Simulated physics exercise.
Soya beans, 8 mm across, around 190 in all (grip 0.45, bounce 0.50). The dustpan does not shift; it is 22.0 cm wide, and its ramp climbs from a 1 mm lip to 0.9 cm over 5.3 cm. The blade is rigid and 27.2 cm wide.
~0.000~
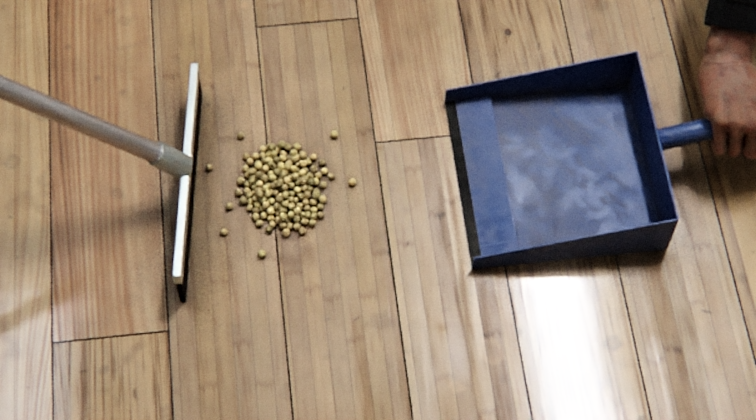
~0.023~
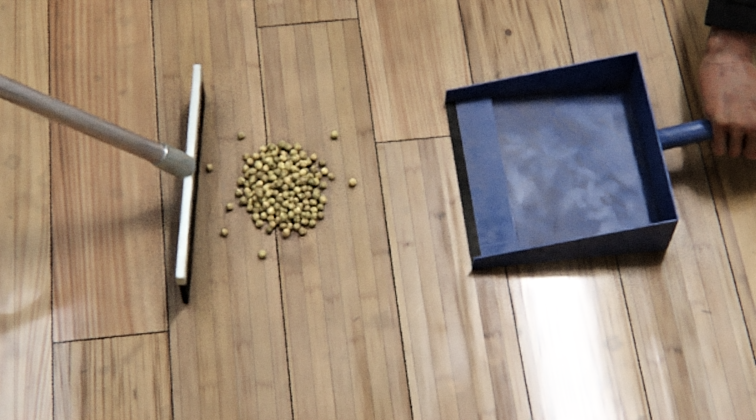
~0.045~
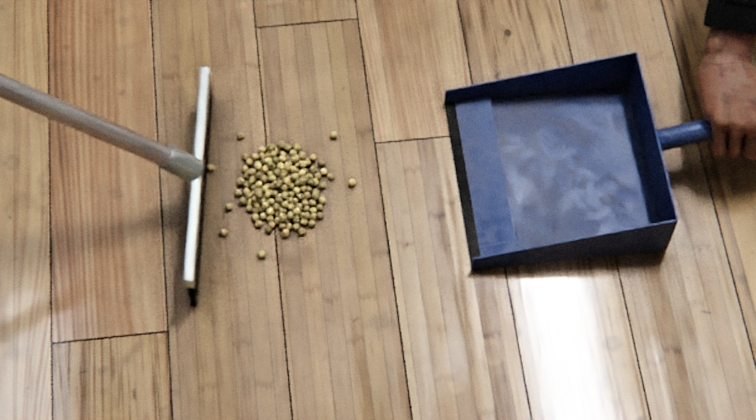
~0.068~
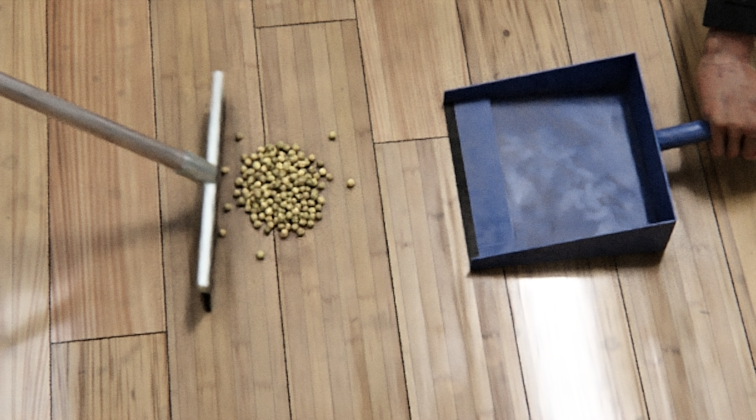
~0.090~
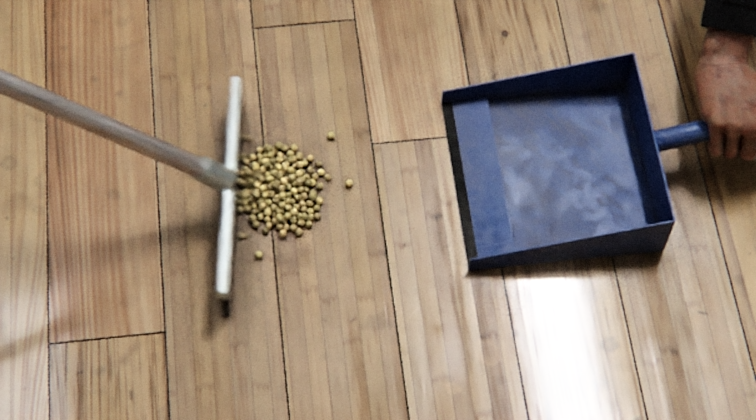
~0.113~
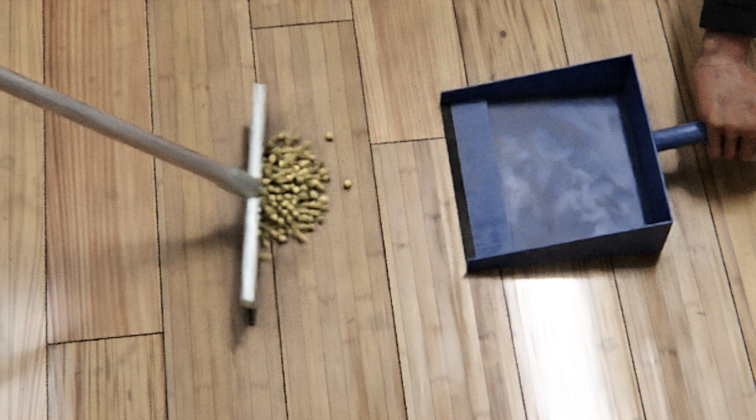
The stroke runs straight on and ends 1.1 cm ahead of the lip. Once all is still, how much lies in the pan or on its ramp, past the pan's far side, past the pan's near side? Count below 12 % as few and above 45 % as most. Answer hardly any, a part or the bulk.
Pan: The bulk, far side: Hardly any, near side: A part.
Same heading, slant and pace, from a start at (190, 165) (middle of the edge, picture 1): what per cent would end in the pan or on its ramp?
About 65 per cent.
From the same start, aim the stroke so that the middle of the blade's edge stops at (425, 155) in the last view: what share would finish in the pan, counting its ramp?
About 60 per cent.
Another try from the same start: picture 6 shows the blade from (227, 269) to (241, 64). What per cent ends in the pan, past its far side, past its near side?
Pan 55, far 10, near 5.
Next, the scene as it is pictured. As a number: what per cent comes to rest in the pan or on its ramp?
Some 60 per cent.
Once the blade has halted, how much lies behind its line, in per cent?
Some 5 per cent.
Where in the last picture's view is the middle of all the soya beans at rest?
Around (612, 223).
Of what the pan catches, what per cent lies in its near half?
About 80 per cent.
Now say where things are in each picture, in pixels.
Blade from (178, 278) to (195, 72), moved 0.0 cm, 0 of the pieces shifted so far; middle of the pieces at (281, 182); pan at (570, 172), in the first frame.
Blade from (181, 279) to (198, 73), moved 0.4 cm, 0 of the pieces shifted so far; middle of the pieces at (281, 182), in the second frame.
Blade from (190, 282) to (206, 75), moved 1.4 cm, 0 of the pieces shifted so far; middle of the pieces at (280, 183), in the third frame.
Blade from (204, 287) to (219, 80), moved 3.1 cm, 1 of the pieces shifted so far; middle of the pieces at (279, 183), in the fourth frame.
Blade from (223, 294) to (237, 85), moved 5.5 cm, 7 of the pieces shifted so far; middle of the pieces at (282, 186), in the fifth frame.
Blade from (248, 302) to (260, 93), moved 8.5 cm, 173 of the pieces shifted so far; middle of the pieces at (285, 189); pan at (565, 174). The blade's pace is about 1.35 m/s, heading 24 degrees towards the viewer's side, in the sixth frame.
After 0.21 s, middle of the blade 11 cm from the lip; 0 % over the lip, far side 5 %, near side 5 %.
After 0.27 s, middle of the blade 5 cm from the lip; 15 % over the lip, far side 5 %, near side 15 %.
Then, at 0.47 s, middle of the blade 3 cm from the lip; 75 % over the lip, far side 5 %, near side 15 %.
In the end, at 2.0 s, pan 60 %, far side 5 %, near side 15 %, in front of the lip or behind the blade 20 %.
